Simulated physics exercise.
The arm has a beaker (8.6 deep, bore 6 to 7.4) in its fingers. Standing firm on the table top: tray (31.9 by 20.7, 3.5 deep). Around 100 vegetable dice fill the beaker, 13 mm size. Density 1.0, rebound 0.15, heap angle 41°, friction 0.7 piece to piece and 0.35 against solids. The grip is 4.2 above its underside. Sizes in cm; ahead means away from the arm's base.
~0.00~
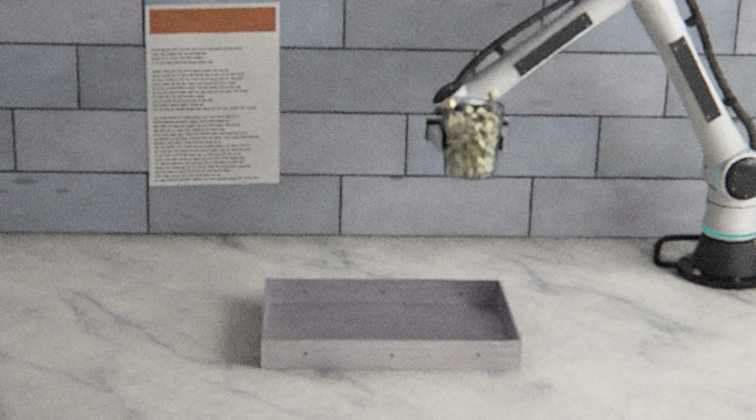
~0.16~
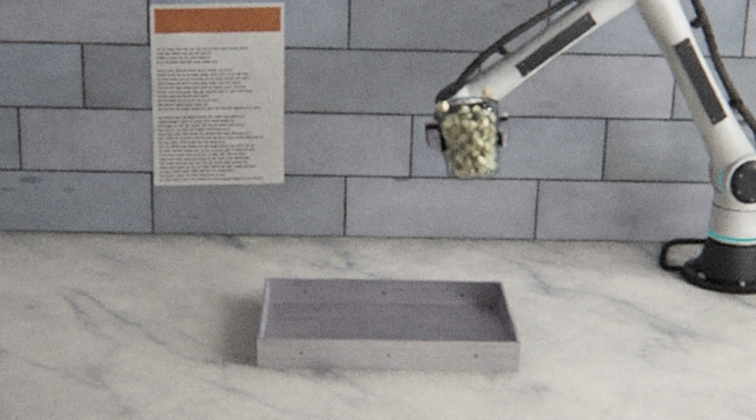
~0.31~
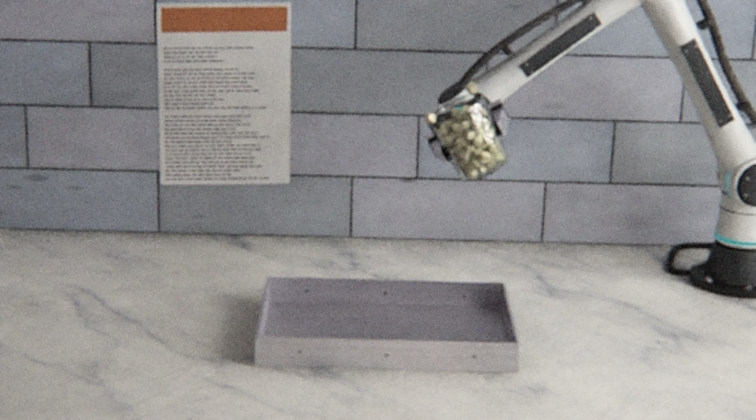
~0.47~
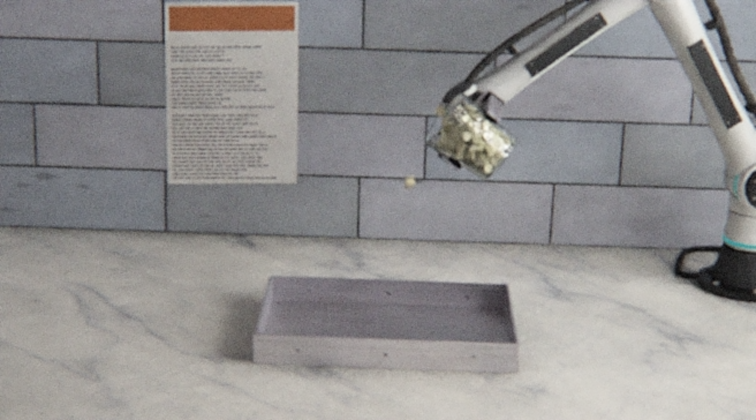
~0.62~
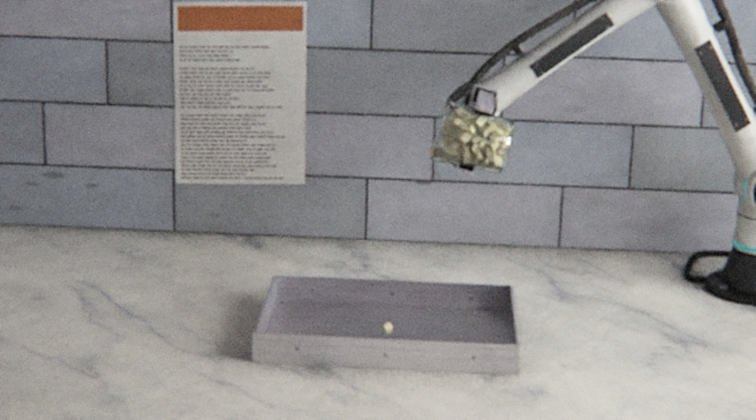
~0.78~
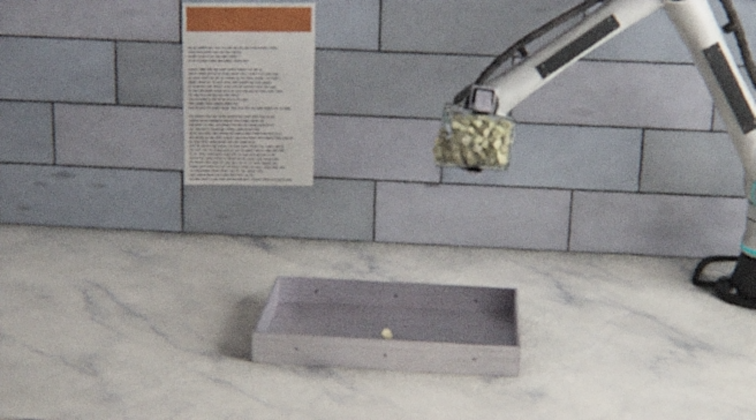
On a marble counter, a robot arm held a clear beaker of pale vegetable dice above a shallow grey tray and tilted it steadily leftward onto its side, and one piece dropped into the tray.
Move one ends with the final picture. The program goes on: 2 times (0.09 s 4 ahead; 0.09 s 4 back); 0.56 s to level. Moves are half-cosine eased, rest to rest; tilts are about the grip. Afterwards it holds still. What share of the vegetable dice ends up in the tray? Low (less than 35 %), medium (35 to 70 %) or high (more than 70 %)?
Share in the tray: High (more than 70 %).
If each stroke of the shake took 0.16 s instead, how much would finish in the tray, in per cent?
It would be near 55 per cent.
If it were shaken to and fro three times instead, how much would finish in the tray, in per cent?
It would be near 95 per cent.
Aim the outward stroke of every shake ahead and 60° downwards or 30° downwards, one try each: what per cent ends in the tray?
Some 30 and 60 per cent.
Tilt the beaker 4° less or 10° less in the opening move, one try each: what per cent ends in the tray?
About 85 and 70 per cent.
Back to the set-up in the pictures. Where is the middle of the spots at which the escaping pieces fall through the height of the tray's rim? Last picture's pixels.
Around (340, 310).
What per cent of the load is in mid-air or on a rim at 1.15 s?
Some 15 per cent.
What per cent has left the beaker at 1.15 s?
About 90 per cent by then.
By 1.15 s, tilted 84° forward, highest piece 25 above the table; 80 in the tray, 8 in the beaker, 16 in flight or on a rim.
By 1.52 s, tilted 20° forward, highest piece 25 above the table; 98 in the tray, 6 in the beaker.
By 1.90 s, level, highest piece 25 above the table; 98 in the tray, 6 in the beaker.
By 2.95 s, level, highest piece 25 above the table; 98 in the tray, 6 in the beaker.
Final count, 98 in the tray, 6 in the beaker. That is 94 % in the tray.
